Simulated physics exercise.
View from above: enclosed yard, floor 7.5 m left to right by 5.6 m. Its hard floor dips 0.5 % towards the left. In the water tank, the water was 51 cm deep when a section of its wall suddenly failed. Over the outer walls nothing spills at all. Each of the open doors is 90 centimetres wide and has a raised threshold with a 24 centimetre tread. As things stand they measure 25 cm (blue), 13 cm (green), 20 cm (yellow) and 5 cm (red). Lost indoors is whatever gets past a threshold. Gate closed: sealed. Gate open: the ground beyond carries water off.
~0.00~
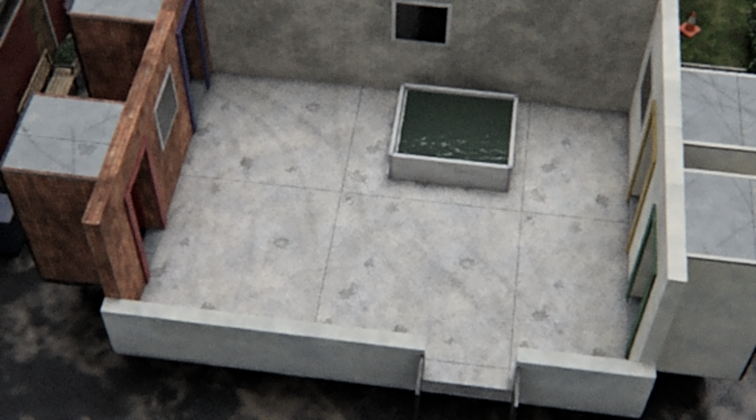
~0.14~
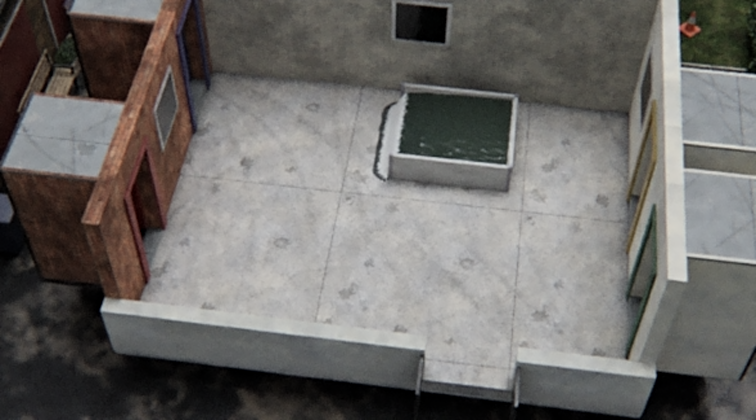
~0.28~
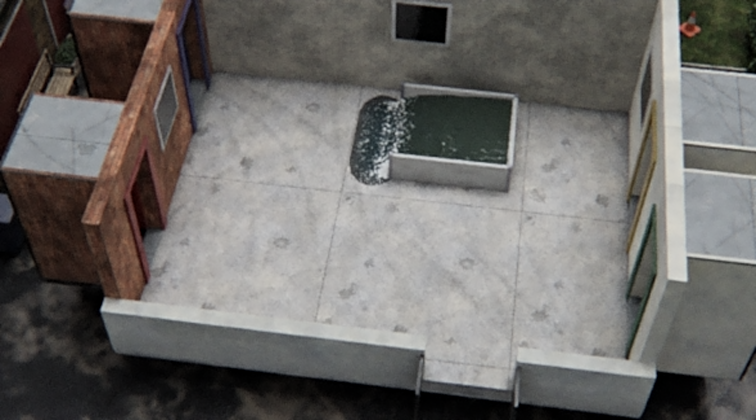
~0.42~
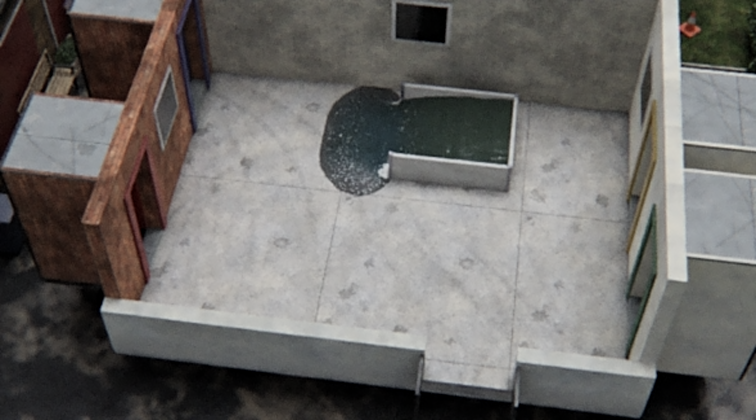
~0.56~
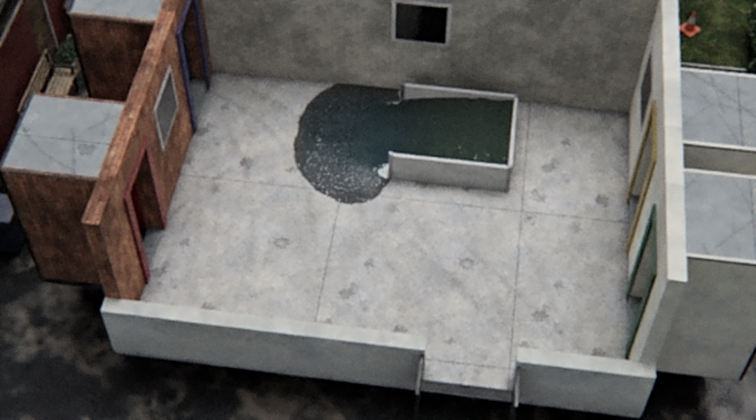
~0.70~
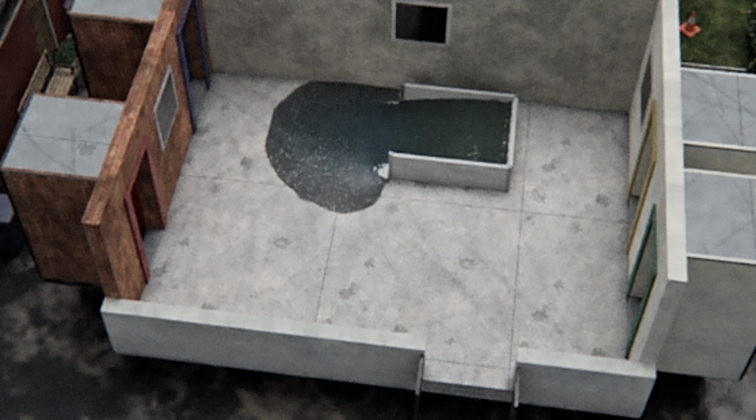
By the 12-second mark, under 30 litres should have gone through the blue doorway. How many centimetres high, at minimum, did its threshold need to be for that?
It needed to be about 20 cm high.
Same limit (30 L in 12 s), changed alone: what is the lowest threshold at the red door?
Roughly 6.5 cm at the red door.
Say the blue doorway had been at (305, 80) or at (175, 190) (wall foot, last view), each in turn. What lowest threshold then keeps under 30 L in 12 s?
Roughly 7.5 and 11.0 cm.
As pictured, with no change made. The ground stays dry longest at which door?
Answer: Yellow.
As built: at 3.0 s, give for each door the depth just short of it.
In cm - blue: 26, green: 0, yellow: 0, red: 10.
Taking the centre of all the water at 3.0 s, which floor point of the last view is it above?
The centre of all the water is around (297, 144).
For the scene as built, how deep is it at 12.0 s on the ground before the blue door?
You'd measure close to 4.0 cm there.
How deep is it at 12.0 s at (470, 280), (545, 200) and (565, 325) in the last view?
Respectively 3 cm, 2 cm and 5 cm.
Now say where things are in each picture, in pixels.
In the first picture, still water, 51 cm deep, in the water tank at (455, 128); the blue door at (194, 67) is dry.
In the second picture, the front is at (379, 173), 0.2 m from the gap at (398, 134); 0.3 m2 of floor is wet, 51 cm left at the back.
In the third picture, the gap is at (398, 136), the front 0.7 m out at (355, 168); the back of the water tank holds 51 cm.
In the fourth picture, the front is at (325, 156), 1.2 m from the gap at (398, 137); 2.3 m2 of floor is wet, 51 cm left at the back.
In the fifth picture, the front is at (299, 146), 1.7 m from the gap at (398, 137); 3.5 m2 of floor is wet, 50 cm left at the back.
In the sixth picture, the front is at (271, 145), 2.2 m from the gap at (398, 137); 4.8 m2 of floor is wet, 44 cm left at the back; the blue door at (194, 67), 3.6 m from the gap, is still 1.4 m from the nearest water.
After 1.4 s water covers 25 % of the floor, deepest (22 cm) near (389, 158); 19 cm at the blue door, 0 litres in over its 25 cm threshold.
After 3.0 s water covers 35 % of the floor, deepest (28 cm) near (211, 78); 26 cm at the blue door, 5 litres in over its 25 cm threshold.
After 12.0 s water covers 95 % of the floor, deepest (6 cm) near (188, 153); 4 cm at the blue door, 7 litres in over its 25 cm threshold.
At the blue door as built, the water arrived by 1.2 s and peaked near 30 cm at 2.4 s.
With a threshold of 18.5 cm, 43 litres would have come in within the 12 s; with 25 cm, 7 litres. So under 30 litres takes about 20 cm.
